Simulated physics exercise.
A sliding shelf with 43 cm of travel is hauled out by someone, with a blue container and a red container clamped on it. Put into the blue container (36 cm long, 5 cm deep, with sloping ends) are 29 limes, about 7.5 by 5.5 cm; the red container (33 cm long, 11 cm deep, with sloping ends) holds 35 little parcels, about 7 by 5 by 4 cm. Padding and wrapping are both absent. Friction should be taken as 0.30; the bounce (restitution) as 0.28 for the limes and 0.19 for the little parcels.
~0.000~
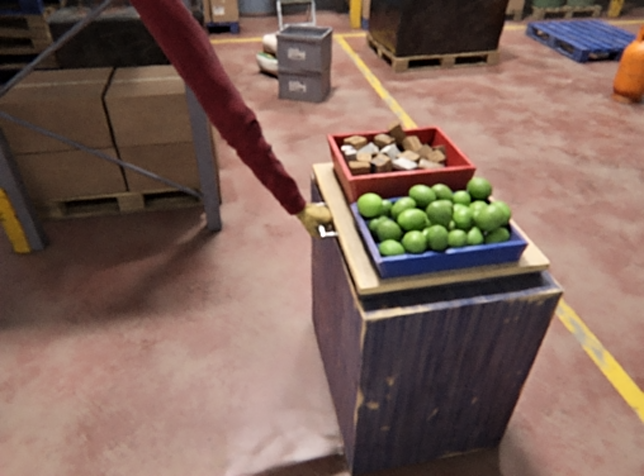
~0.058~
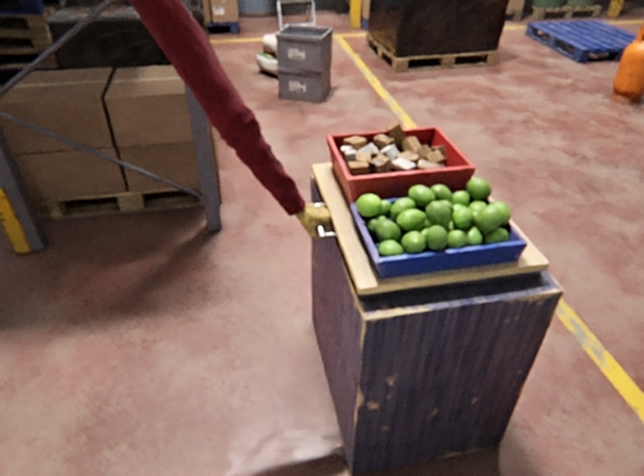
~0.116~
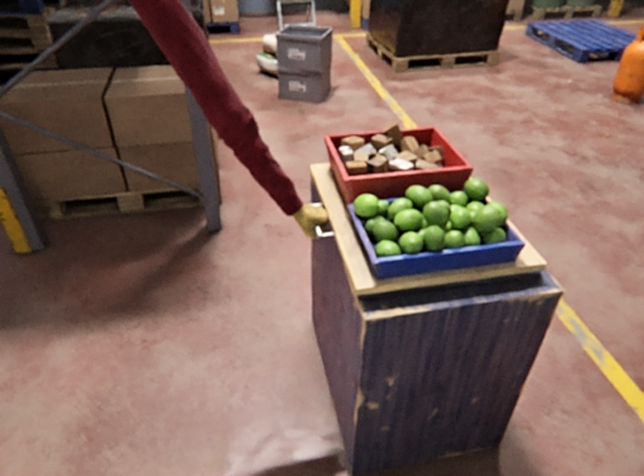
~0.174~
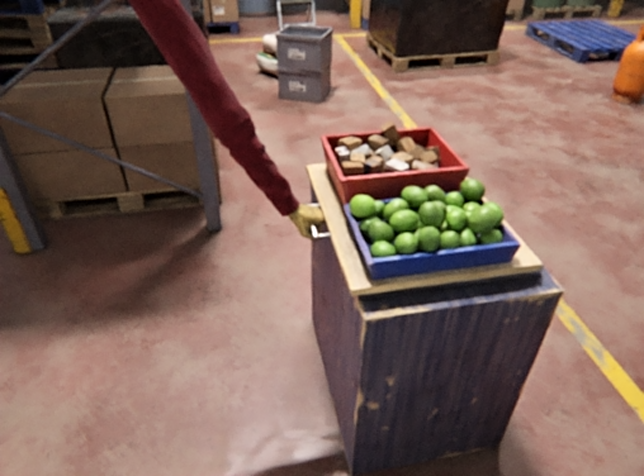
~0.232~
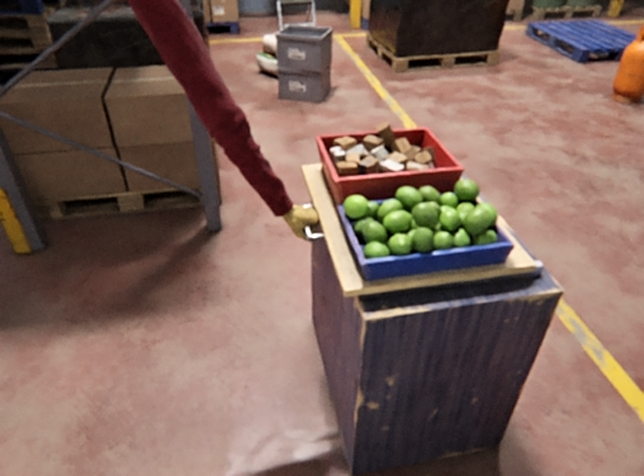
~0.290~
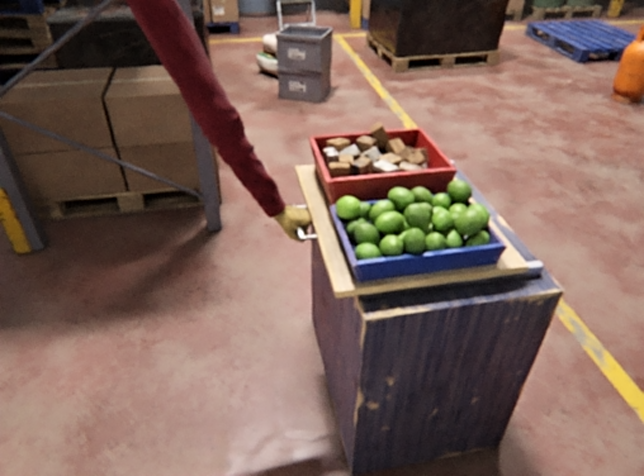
To begin with, a gloved hand at the end of a red sleeve holds the handle of a board on a dark cabinet, where a blue container of limes sits before a red one of little parcels. After barely moving, the board slides slightly left as the hand pulls, carrying both containers along.
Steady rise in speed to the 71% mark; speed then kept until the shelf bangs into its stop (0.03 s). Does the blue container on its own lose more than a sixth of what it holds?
No.
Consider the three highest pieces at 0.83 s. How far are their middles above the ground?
About 94 cm up, on average.
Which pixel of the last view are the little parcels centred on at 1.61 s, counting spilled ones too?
Middle: About (258, 183) px.
After 0.75 s, the shelf hits its stop.
After 0.83 s, 0 of 29 out of the blue container and 0 of 35 out of the red container.
After 0.95 s, 0 of 29 out of the blue container and 0 of 35 out of the red container.
After 1.17 s, 1 of 29 out of the blue container and 0 of 35 out of the red container.
Final count (at 1.61 s), 1 of 29 out of the blue container and 0 of 35 out of the red container. Asked share, 1 of 29, 3 per cent.
